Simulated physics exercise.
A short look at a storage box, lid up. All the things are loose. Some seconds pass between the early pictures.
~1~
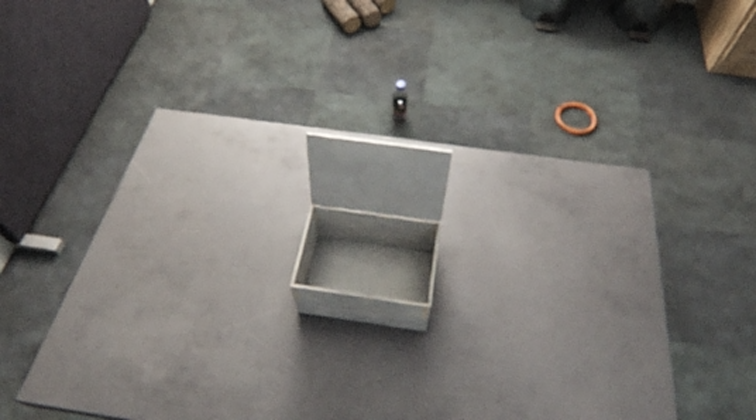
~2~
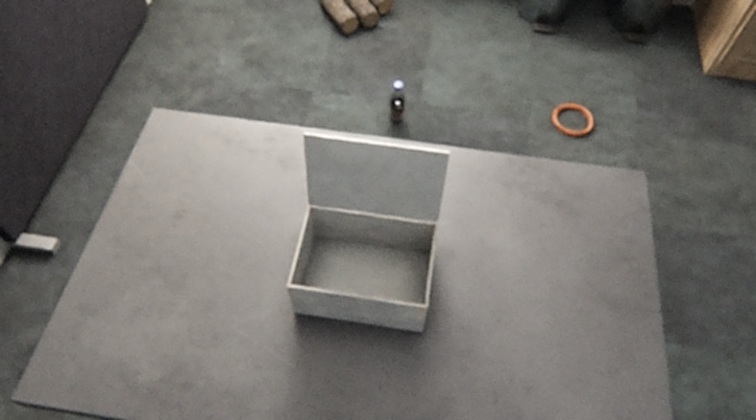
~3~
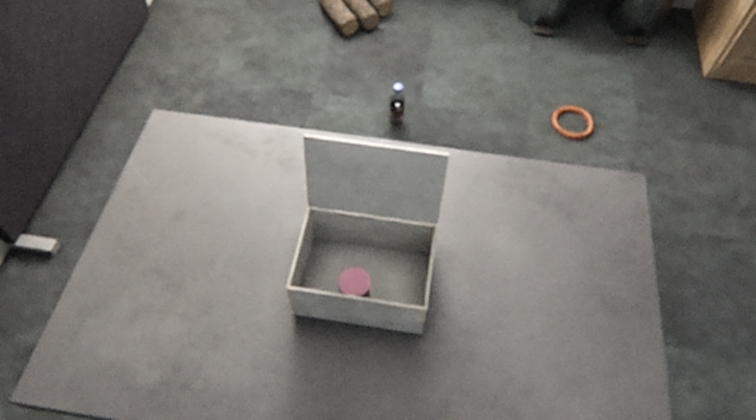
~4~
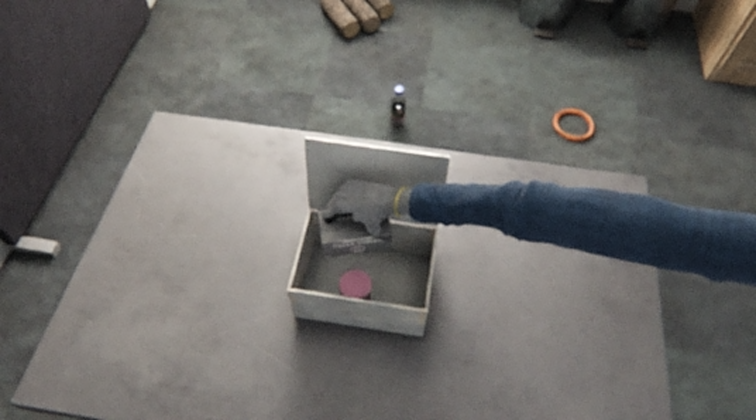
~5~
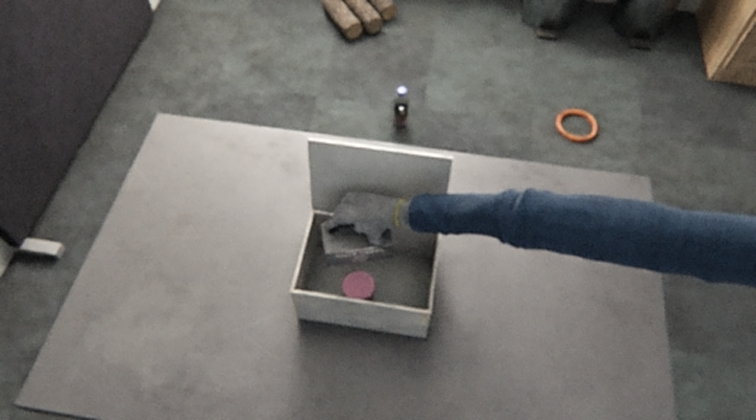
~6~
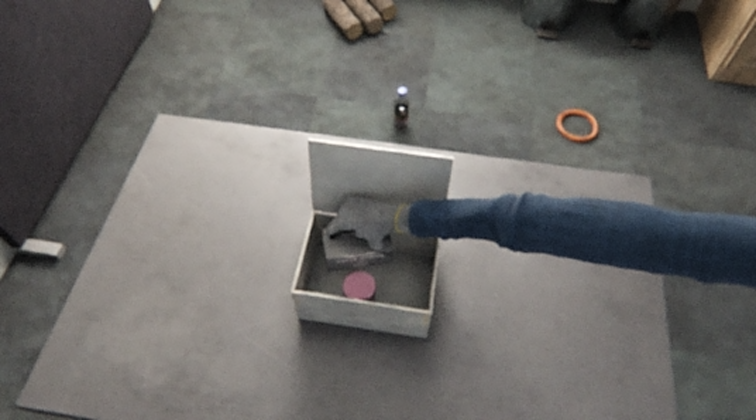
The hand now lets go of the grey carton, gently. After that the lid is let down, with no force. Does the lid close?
The lid shuts flat.
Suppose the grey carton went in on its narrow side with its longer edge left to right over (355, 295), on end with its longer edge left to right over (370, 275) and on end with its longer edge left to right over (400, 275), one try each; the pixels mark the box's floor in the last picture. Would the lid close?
First try: It stays ajar; second try: It stays ajar; third try: It will not close.
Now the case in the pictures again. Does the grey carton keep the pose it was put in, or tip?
The grey carton keeps its pose.
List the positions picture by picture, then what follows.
The last thing is not in view yet, in the first picture.
The last thing is not in view yet, in the second picture.
The last thing is not in view yet; pink tin (355, 291), in the third picture.
On its way; grey carton (355, 231); pink tin (356, 293), in the fourth picture.
On its way; grey carton (357, 241); pink tin (359, 294), in the fifth picture.
In place under the hand; grey carton (358, 246); pink tin (360, 295), in the sixth picture.
Then, 1.10 s past the last view, lid starting down; grey carton displaced about its own width near (359, 266).
Then, 1.80 s past the last view, lid 41° above the rim; grey carton displaced about its own width near (359, 266).
Finally, lid shut; moved from the start, grey carton; pink tin still in place. Final places as the last picture's camera would see them, grey carton near (359, 266).
